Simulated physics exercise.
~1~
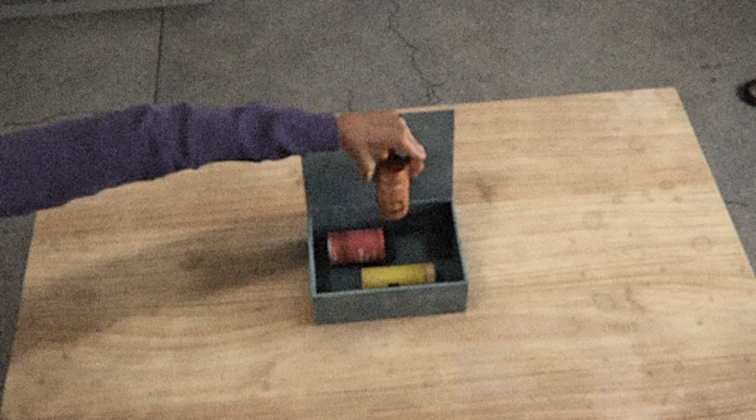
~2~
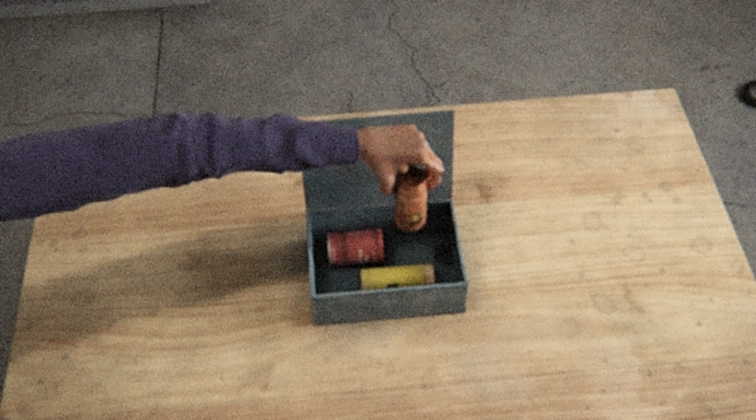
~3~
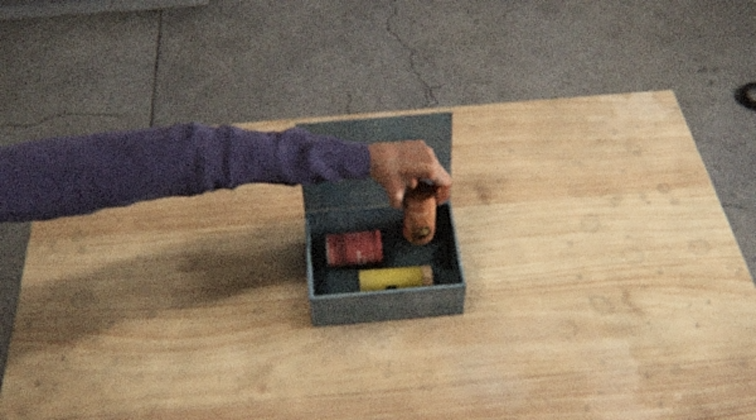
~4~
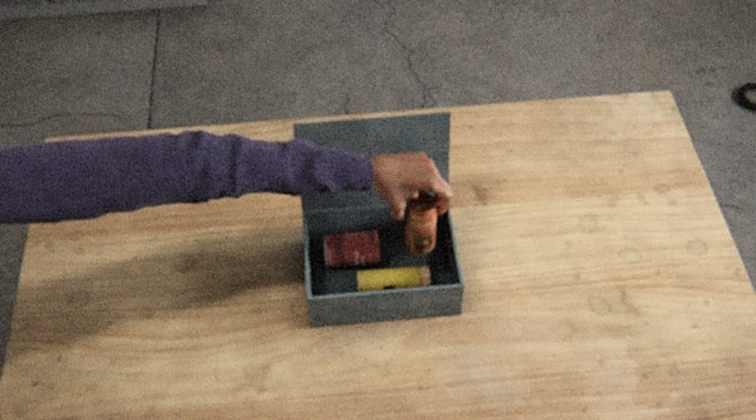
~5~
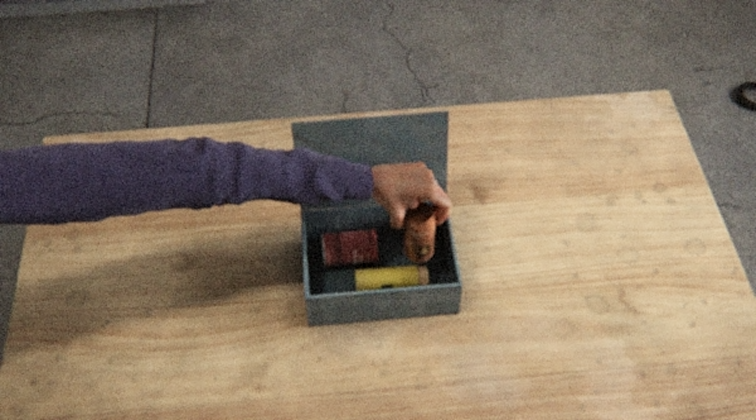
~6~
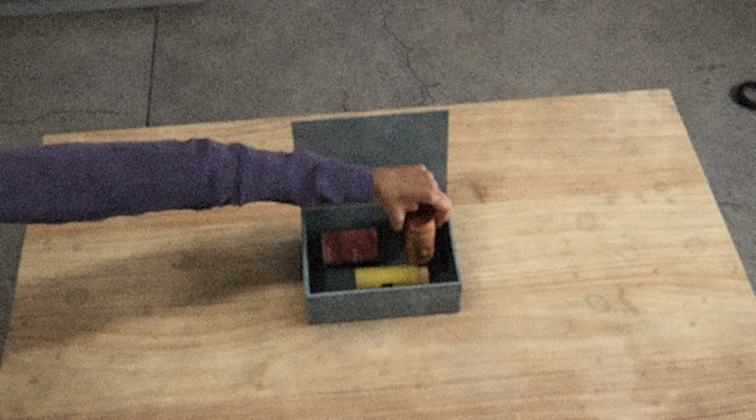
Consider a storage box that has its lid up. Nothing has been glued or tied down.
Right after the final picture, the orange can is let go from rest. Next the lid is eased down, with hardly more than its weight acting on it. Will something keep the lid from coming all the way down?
No, it comes right down.
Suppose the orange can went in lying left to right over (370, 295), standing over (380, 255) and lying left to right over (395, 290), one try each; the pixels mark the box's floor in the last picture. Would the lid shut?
The lid lowers completely the first time, lowers completely the second time and lowers completely the third time.
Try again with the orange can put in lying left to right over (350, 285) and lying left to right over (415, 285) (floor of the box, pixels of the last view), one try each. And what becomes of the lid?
So, first it fits down fine, then it fits down fine.
Then, 0.40 s after the last picture, orange can on its side near (417, 250); yellow shaker rolled about its own width.
Then, 1.50 s after the last picture, lid 63° above the rim; orange can on its side near (416, 250); yellow shaker rolled a little.
Then, 2.10 s after the last picture, lid 18° above the rim; orange can on its side near (417, 250); yellow shaker rolled about its own width.
At rest, lid shut; tipped over in the box, orange can; the other 2 in place. Seen from the same camera at the end, orange can near (417, 250).
